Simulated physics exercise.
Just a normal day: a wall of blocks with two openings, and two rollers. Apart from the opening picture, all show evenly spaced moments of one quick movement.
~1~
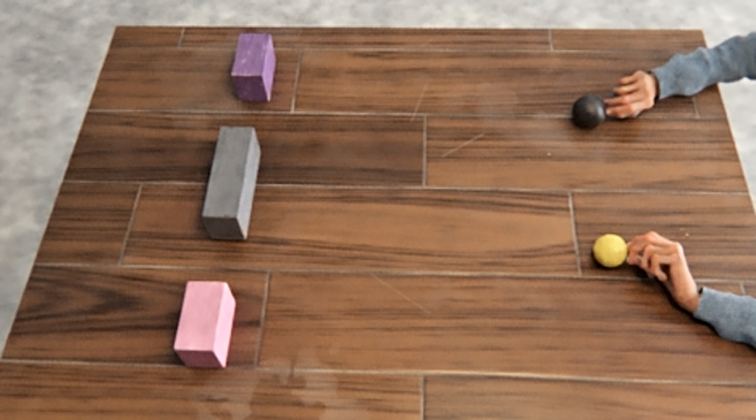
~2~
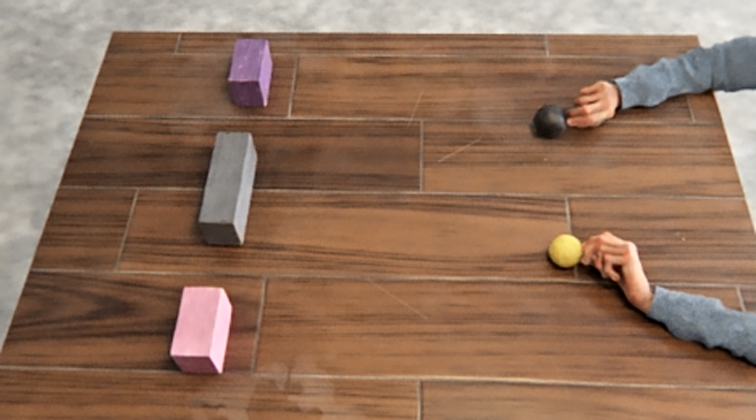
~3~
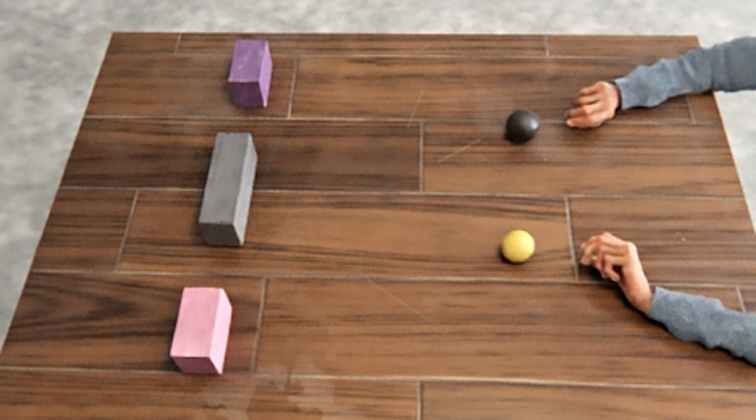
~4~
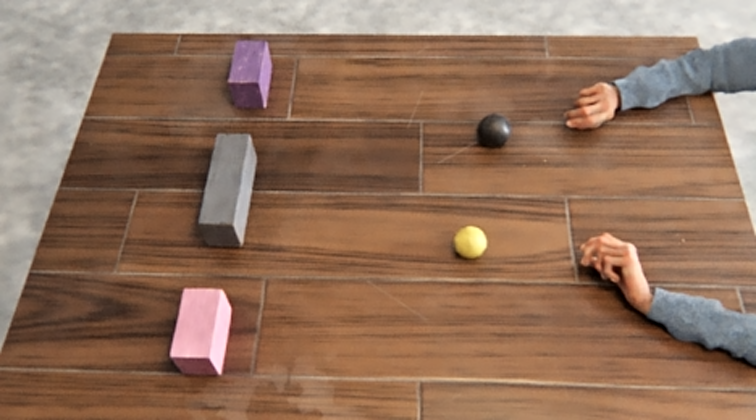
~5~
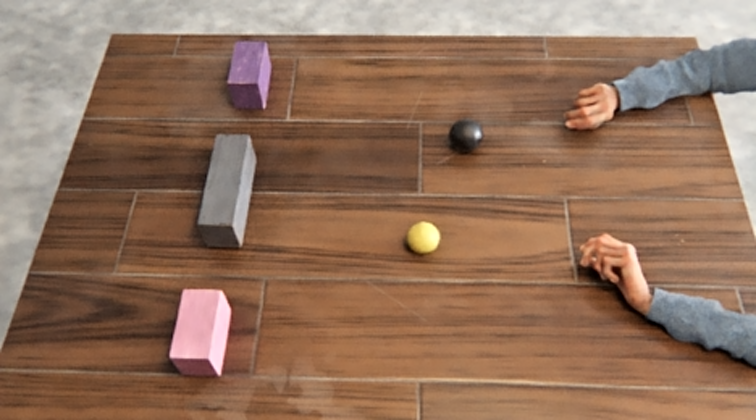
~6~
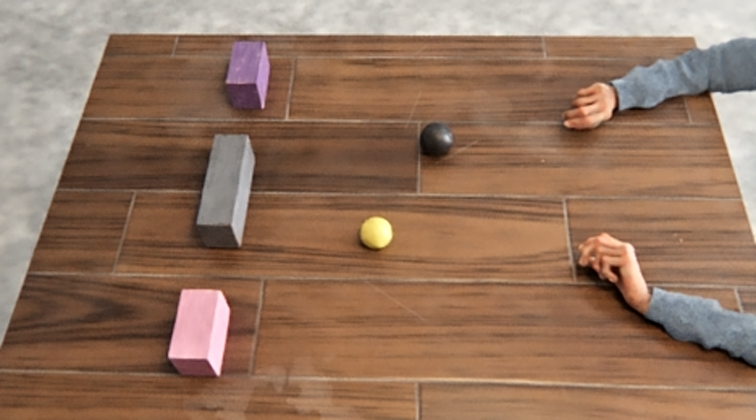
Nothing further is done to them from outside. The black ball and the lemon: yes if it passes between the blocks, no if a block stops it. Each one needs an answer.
Black ball: No; lemon: No.
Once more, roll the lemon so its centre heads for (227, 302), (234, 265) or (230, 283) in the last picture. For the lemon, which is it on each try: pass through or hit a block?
Well, in order it is kept back, then travels through, then travels through.
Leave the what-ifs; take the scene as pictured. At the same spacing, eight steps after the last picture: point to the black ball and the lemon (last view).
The black ball will be at (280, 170) and the lemon at (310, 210).
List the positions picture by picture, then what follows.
The first frame shows black ball (589, 111) under the hand; lemon (611, 251) under the hand; pink block (206, 325).
The second frame shows black ball (551, 121); lemon (566, 251).
The third frame shows black ball (523, 126); lemon (517, 247).
The fourth frame shows black ball (495, 131); lemon (470, 242).
The fifth frame shows black ball (466, 135); lemon (423, 238).
The sixth frame shows black ball (437, 139); lemon (376, 233); grey block (227, 190).
Then, 0.28 s later than the last frame, black ball heading on near (306, 158); lemon coming back near (284, 215).
Then, 0.90 s later than the last frame, black ball coming back near (307, 197); lemon coming back near (367, 186).
When it is over, the black ball bounces off; the lemon bounces off.
